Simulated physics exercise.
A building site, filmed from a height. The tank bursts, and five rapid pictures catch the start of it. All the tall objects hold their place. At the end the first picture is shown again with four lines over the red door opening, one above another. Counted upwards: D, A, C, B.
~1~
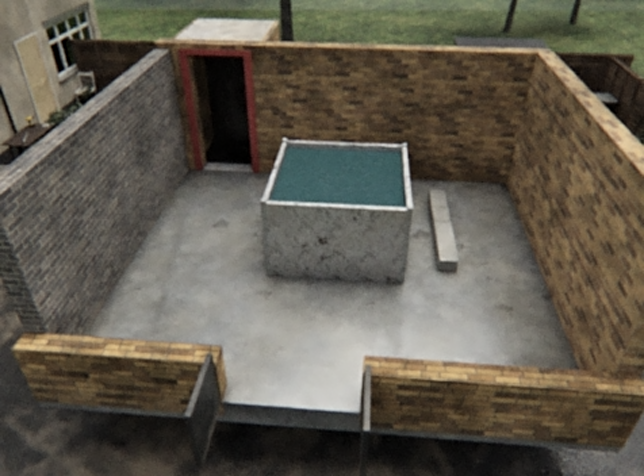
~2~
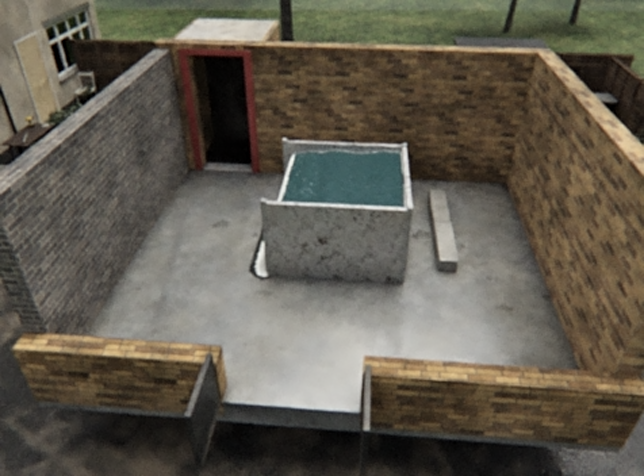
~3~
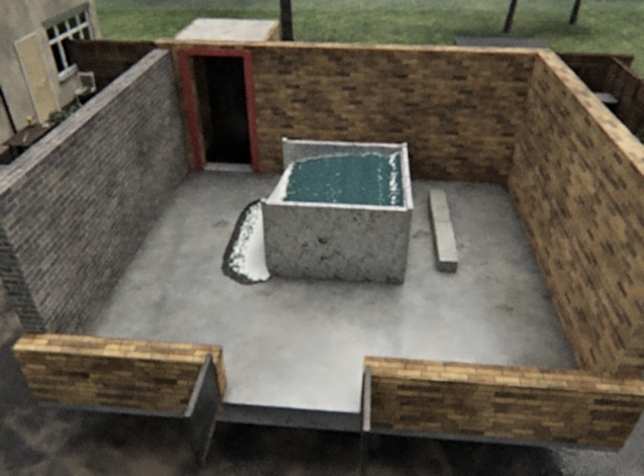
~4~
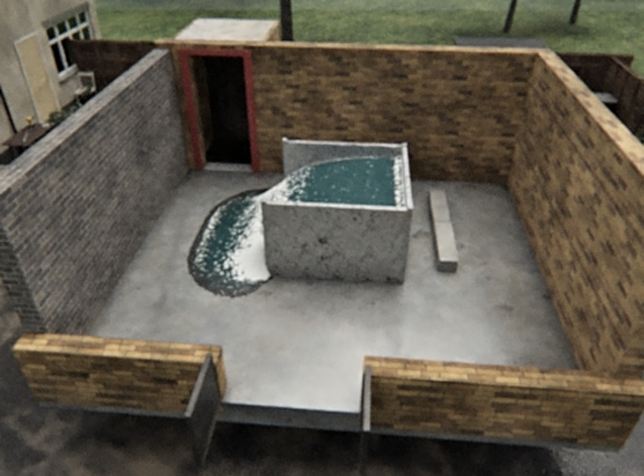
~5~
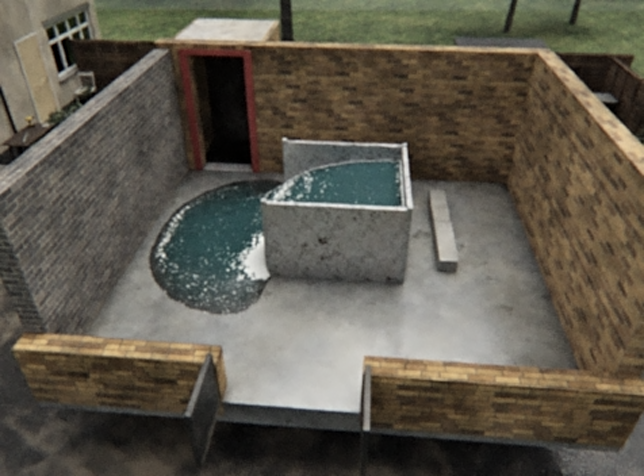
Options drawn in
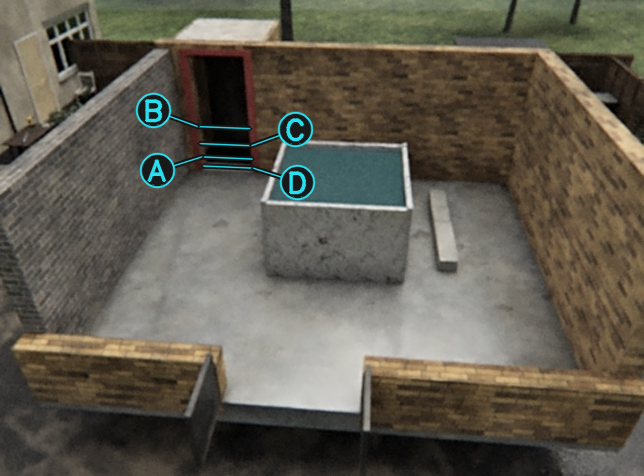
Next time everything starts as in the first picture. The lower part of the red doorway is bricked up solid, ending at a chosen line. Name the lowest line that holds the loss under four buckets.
Choose C.
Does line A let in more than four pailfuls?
Yes.
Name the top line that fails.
Here it is line A.
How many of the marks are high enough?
Two of the four.
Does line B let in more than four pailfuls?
No.
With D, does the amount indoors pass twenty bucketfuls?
Yes, it does.
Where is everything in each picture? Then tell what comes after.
Water in the tank at rest, its middle at (341, 177); foot of the red doorway at (228, 171); open gate at (292, 347), in the first picture.
In the second picture, 2 % of the ground under water, visible out to (261, 272).
In the third picture, 6 % of the ground under water, visible out to (241, 278).
In the fourth picture, 11 % of the ground under water, visible out to (219, 289).
In the fifth picture, 20 % of the ground under water, visible out to (158, 270).
In cyan, A at (227, 157); B at (223, 127); C at (225, 144); D at (228, 167); from the bottom up D, A, C, B.
For line A, about 14 bucketfuls get in.
For line B, nothing gets over.
For line C, a bucket or two gets in.
For line D, dozens of bucketfuls pour in.
